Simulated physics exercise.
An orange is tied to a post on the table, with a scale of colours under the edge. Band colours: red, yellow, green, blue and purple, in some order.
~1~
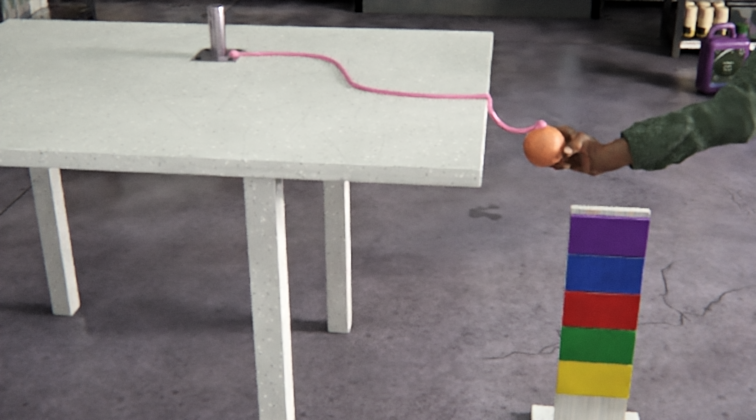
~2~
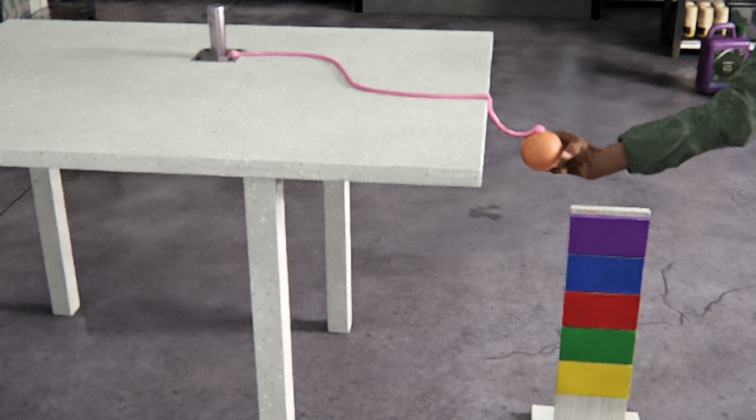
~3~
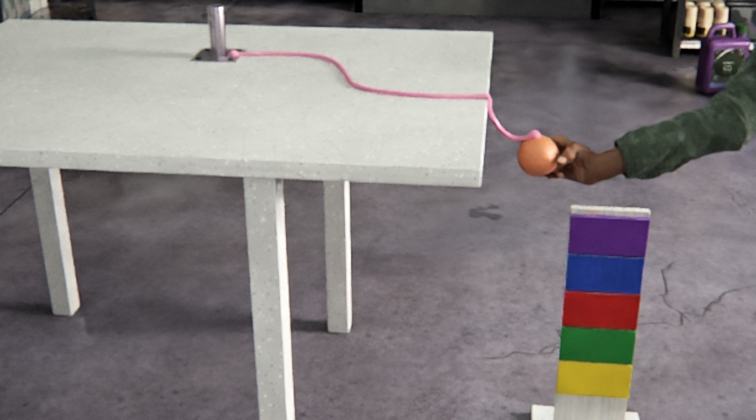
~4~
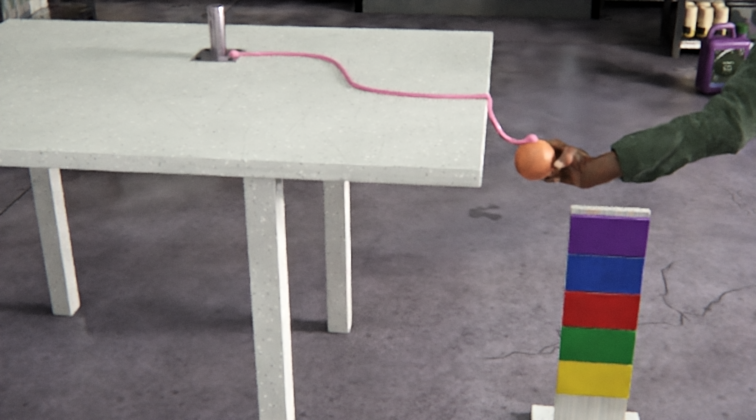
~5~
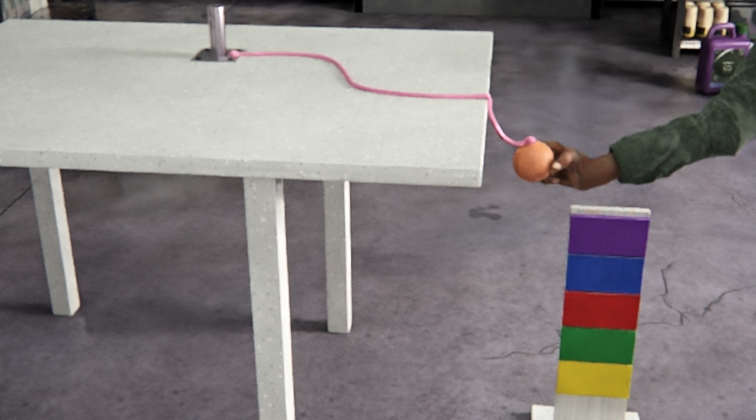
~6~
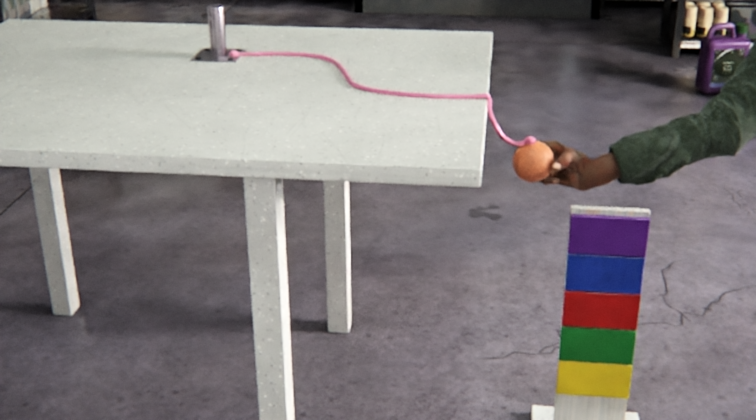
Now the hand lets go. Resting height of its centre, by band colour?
Purple.
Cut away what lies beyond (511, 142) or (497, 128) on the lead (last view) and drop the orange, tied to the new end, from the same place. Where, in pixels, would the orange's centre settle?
It would end up close to (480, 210), then close to (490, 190).
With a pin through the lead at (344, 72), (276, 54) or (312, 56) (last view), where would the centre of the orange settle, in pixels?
It comes to rest around (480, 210), (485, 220) and (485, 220) respectively.
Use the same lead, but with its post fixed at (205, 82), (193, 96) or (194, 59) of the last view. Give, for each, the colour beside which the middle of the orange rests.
Going case by case, it's blue, blue and finally purple.
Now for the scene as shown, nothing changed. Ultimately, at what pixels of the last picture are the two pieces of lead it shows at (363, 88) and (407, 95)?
Well, the first one sits at (419, 81), and the second one sits at (463, 87).
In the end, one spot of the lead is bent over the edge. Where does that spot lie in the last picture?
About (435, 97).
Soon after, orange near (490, 218); level with purple.
Then, orange near (487, 228); level with purple.
At rest, orange near (483, 230); level with purple. At purple.
